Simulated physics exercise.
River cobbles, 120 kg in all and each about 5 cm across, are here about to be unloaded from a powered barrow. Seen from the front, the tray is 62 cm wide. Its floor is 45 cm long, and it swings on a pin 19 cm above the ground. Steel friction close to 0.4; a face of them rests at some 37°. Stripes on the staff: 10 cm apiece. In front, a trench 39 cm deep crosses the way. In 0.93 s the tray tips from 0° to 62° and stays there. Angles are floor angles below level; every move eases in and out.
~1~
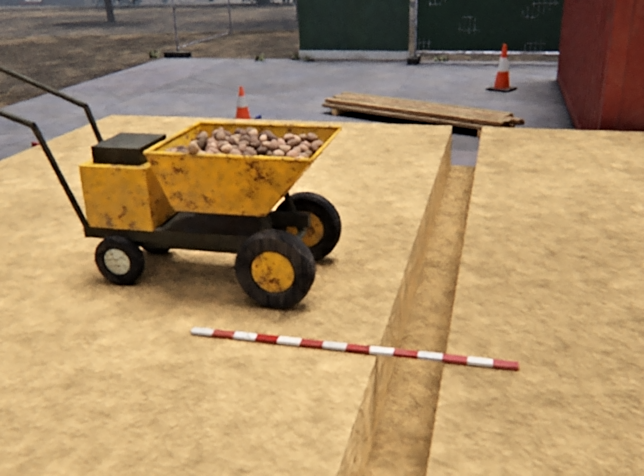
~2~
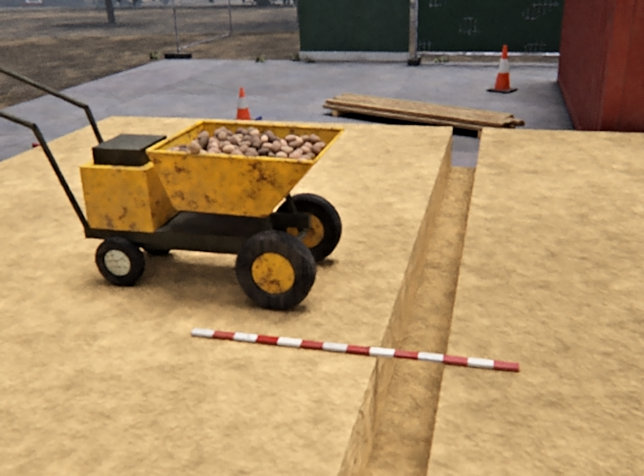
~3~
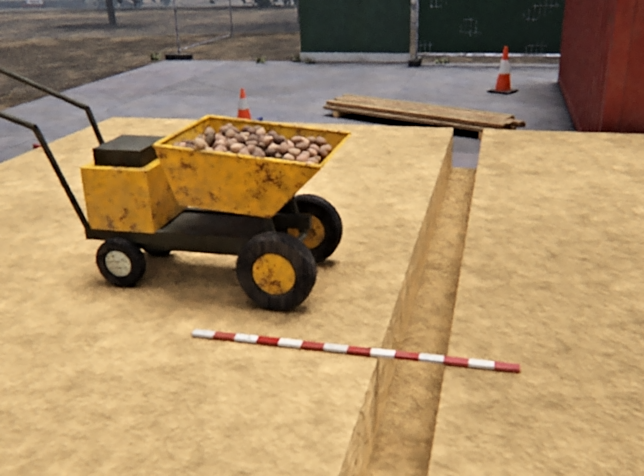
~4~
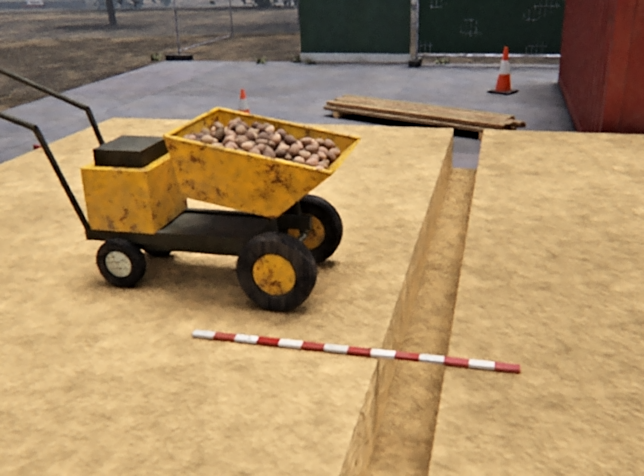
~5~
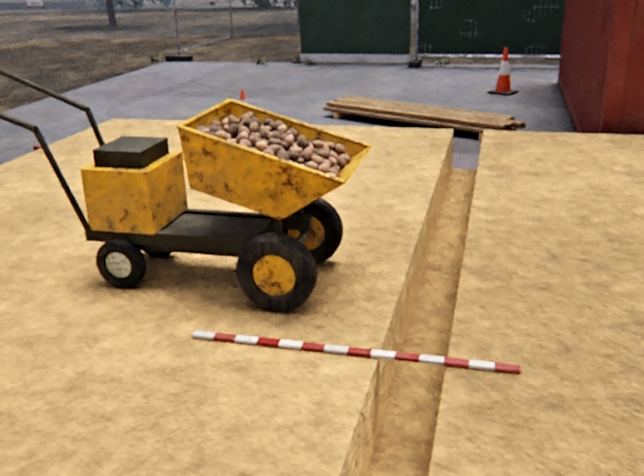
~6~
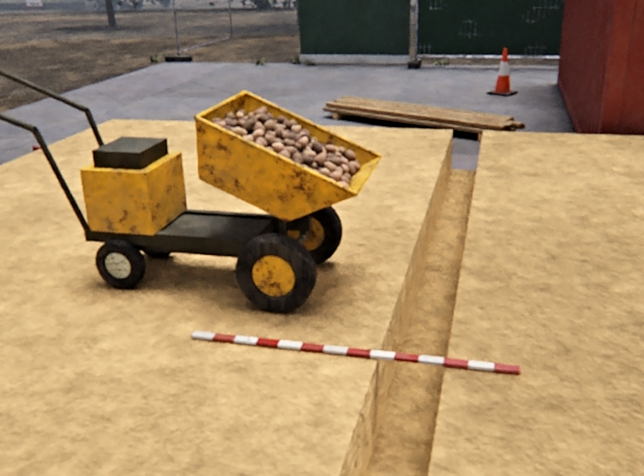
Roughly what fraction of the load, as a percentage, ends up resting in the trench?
Roughly 70 per cent of the load.
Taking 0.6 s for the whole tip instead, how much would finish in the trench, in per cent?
That works out at about 55 in a hundred.
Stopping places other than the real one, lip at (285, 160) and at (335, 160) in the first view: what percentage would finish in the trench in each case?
First spot about 85, second spot about 50 per cent.
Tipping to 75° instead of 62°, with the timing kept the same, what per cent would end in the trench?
It would be near 70 per cent.
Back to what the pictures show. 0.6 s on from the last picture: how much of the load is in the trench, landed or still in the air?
About 15%.
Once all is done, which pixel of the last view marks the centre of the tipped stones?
Look at roughly (438, 343).
Then, 0.3 s after the last picture the floor is at 53°, 100 % in the tray; the foremost stones are at (386, 216).
Then, 0.6 s after the last picture the floor is at 62°, 81 % in the tray, 16 % in the trench, 3 % past the trench; the foremost stones are at (469, 293).
Then, 1.0 s after the last picture the floor is at 62°, 43 % in the tray, 32 % in the trench, 25 % past the trench; the foremost stones are at (574, 303).
Then, 2.9 s after the last picture the floor is at 62°, 3 % in the tray, 70 % in the trench, 27 % past the trench; the foremost stones are past the picture's edge.
